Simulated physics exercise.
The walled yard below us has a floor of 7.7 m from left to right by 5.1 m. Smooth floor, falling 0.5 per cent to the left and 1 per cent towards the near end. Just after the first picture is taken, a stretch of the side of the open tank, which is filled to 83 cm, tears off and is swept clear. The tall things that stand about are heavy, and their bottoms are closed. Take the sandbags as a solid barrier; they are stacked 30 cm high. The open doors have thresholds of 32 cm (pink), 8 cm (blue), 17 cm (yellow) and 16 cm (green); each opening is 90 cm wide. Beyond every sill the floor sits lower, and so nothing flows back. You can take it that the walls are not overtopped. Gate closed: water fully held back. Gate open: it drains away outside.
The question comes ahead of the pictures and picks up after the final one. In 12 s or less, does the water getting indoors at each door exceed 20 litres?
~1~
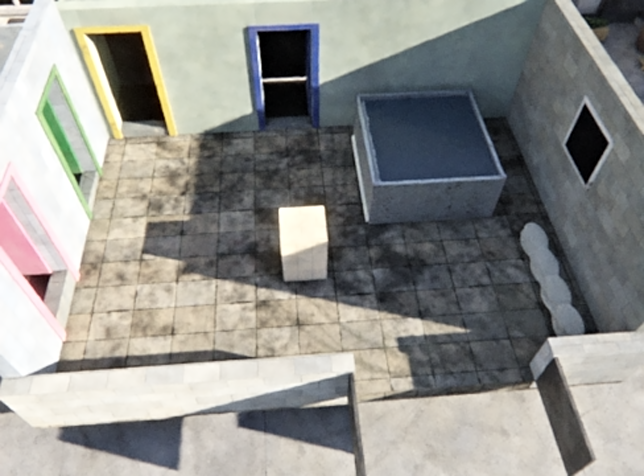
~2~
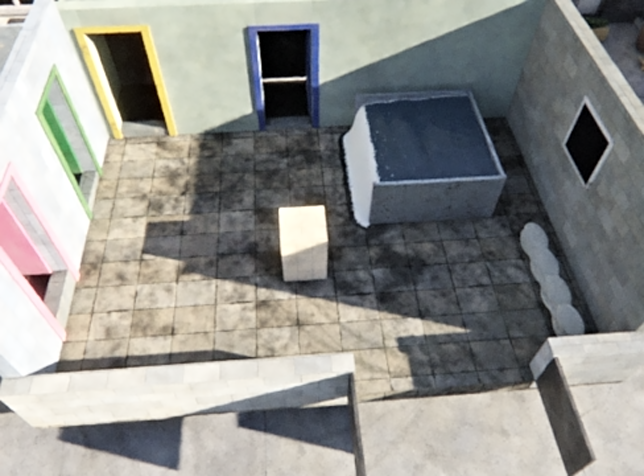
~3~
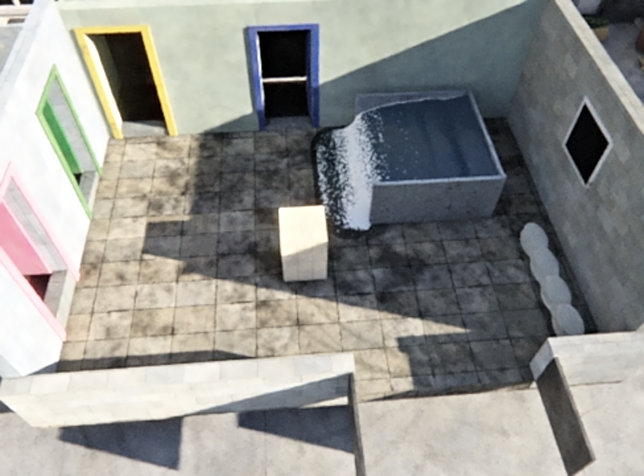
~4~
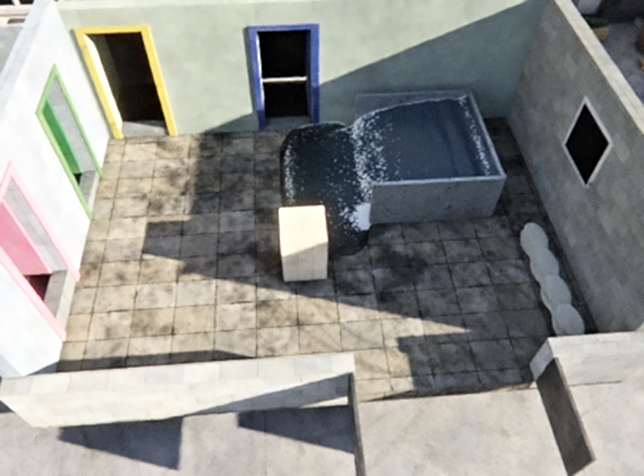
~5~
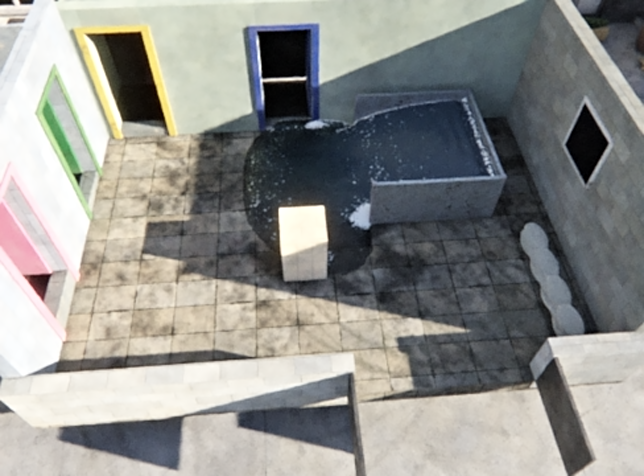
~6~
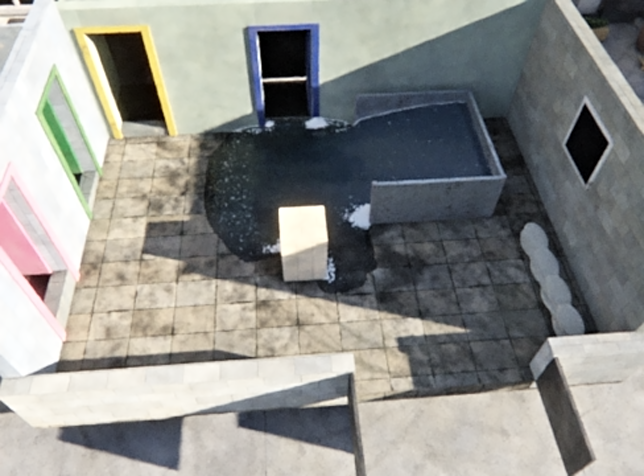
My prediction: Pink door: Short of the limit; blue door: Beyond the limit; yellow door: Beyond the limit; green door: Beyond the limit.
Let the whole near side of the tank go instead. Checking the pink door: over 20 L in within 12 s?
Then pink does not exceed it.
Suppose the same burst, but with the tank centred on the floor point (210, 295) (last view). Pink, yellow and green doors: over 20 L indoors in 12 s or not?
Lab note: Pink door limit exceeded; yellow door limit exceeded; green door limit not exceeded.
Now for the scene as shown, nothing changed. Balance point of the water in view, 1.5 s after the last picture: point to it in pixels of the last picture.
The water is centred near (265, 191).
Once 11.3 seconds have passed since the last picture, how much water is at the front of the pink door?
Reading: Close to 9.0 cm.
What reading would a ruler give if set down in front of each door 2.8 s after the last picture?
You'd see pink at 21 cm, blue at 11 cm, yellow at 24 cm and green at 30 cm.
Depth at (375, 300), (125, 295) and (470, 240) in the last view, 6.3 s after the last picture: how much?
7, 16, 3 cm.
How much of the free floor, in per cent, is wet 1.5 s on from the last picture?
Wet share: About 55 %.
Then, 0.7 s after the last picture water covers 45 % of the floor and is deepest (38 cm) near (107, 146); pink door not reached, blue door 18 cm at the sill, 19 L in, yellow door 8 cm at the sill, 0 L in, green door 24 cm at the sill, 12 L in.
Then, 1.5 s after the last picture water covers 55 % of the floor and is deepest (49 cm) near (107, 146); pink door 27 cm at the sill, 0 L in, blue door 15 cm at the sill, 53 L in, yellow door 23 cm at the sill, 3 L in, green door 42 cm at the sill, 120 L in.
Then, 2.8 s after the last picture water covers 60 % of the floor and is deepest (39 cm) near (50, 400); pink door 21 cm at the sill, 0 L in, blue door 11 cm at the sill, 75 L in, yellow door 24 cm at the sill, 57 L in, green door 30 cm at the sill, 283 L in.
Then, 6.3 s after the last picture water covers 90 % of the floor and is deepest (20 cm) near (50, 400); pink door 17 cm at the sill, 0 L in, blue door 7 cm at the sill, 79 L in, yellow door 8 cm at the sill, 88 L in, green door 9 cm at the sill, 324 L in.
Then, 11.3 s after the last picture water covers 95 % of the floor and is deepest (10 cm) near (106, 396); pink door 9 cm at the sill, 0 L in, blue door 5 cm at the sill, 79 L in, yellow door 7 cm at the sill, 88 L in, green door 7 cm at the sill, 324 L in.
